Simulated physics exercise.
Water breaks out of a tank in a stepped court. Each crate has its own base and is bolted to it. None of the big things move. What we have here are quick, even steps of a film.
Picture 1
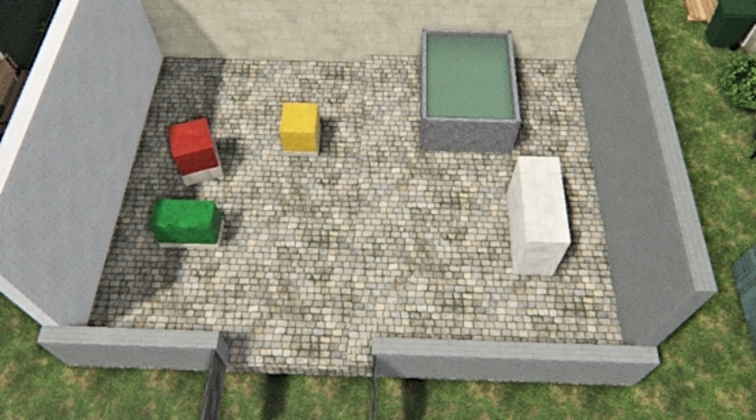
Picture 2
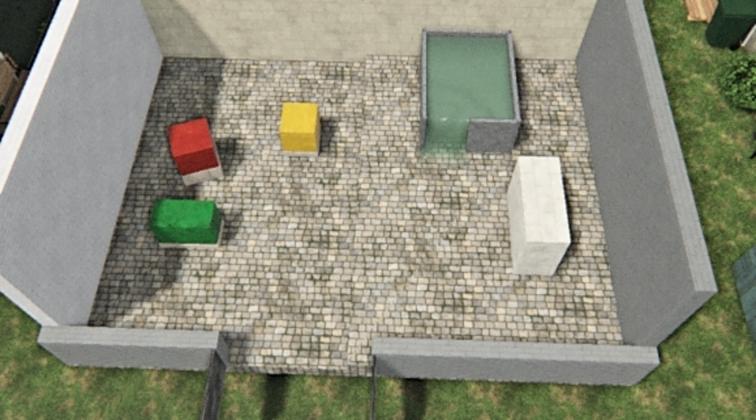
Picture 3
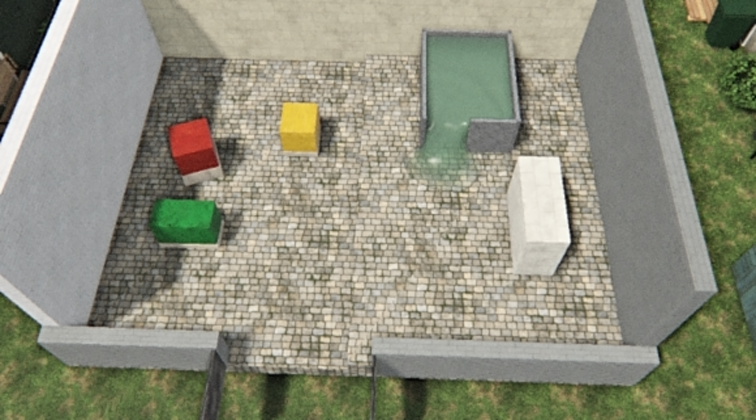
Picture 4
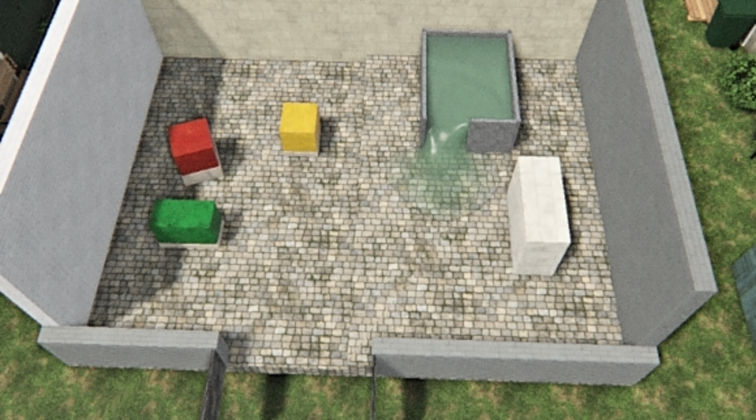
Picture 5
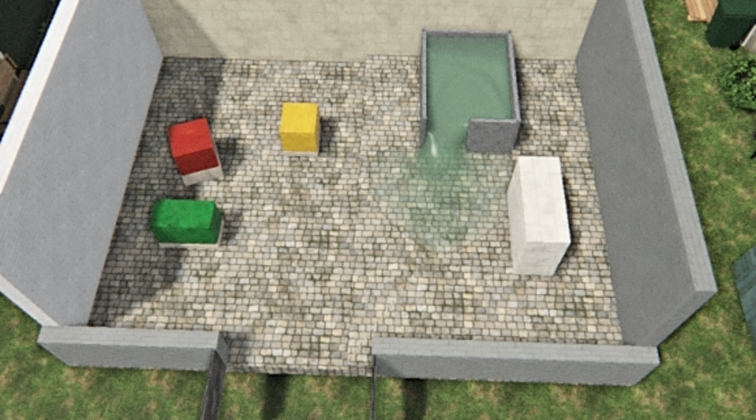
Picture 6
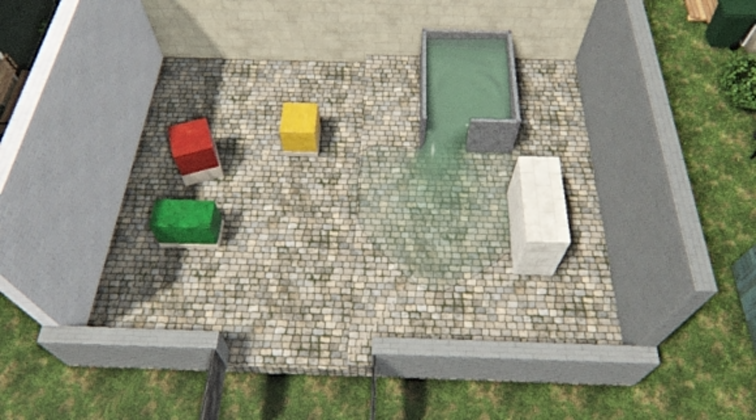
A walled courtyard paved in pale cobbles, with grass outside, is seen from high above by a still camera. A grey tank of greenish water stands at the back right above a tall white block, while a yellow cube, a red block and a green block sit to the left. The tank's front opens at its left side, and water pours out, spreading forward across the paving in a widening, thinning sheet.
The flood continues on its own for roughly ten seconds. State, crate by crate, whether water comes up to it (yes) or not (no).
Green crate - no; yellow crate - no; red crate - no.
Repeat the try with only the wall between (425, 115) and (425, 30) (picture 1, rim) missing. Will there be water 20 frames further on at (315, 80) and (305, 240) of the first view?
In turn: Awash, covered.
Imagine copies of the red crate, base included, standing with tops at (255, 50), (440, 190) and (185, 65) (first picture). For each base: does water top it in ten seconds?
Going in order, the first crate remains untouched, the second gets reached, while the third remains untouched.
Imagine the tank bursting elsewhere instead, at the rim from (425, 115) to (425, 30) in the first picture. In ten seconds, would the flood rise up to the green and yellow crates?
As I see it, green is doused and yellow is doused.
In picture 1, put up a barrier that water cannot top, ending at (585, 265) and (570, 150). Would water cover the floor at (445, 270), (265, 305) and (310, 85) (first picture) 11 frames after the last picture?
As listed: Covered, flooded, clear.
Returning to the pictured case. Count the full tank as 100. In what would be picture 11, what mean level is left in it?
Close to 66 in a hundred.
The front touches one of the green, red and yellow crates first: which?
I'd pick the yellow crate.
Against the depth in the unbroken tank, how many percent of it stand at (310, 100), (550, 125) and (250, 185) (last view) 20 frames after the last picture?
In order: Roughly 0, 0 and 0 in a hundred.
A moment on, water covers 30 % of the floor; the green crate not reached, the yellow crate not reached, the red crate not reached.
Next, water covers 35 % of the floor; the green crate water round its plinth, the yellow crate water round its plinth, the red crate not reached.
Then, water covers 45 % of the floor; the green crate water round its plinth, the yellow crate water round its plinth, the red crate water round its plinth.
Later, water covers 60 % of the floor; the green crate water round its plinth, the yellow crate water round its plinth, the red crate water round its plinth.
In the end, water covers 75 % of the floor; the green crate stayed above the water, the yellow crate stayed above the water, the red crate stayed above the water.
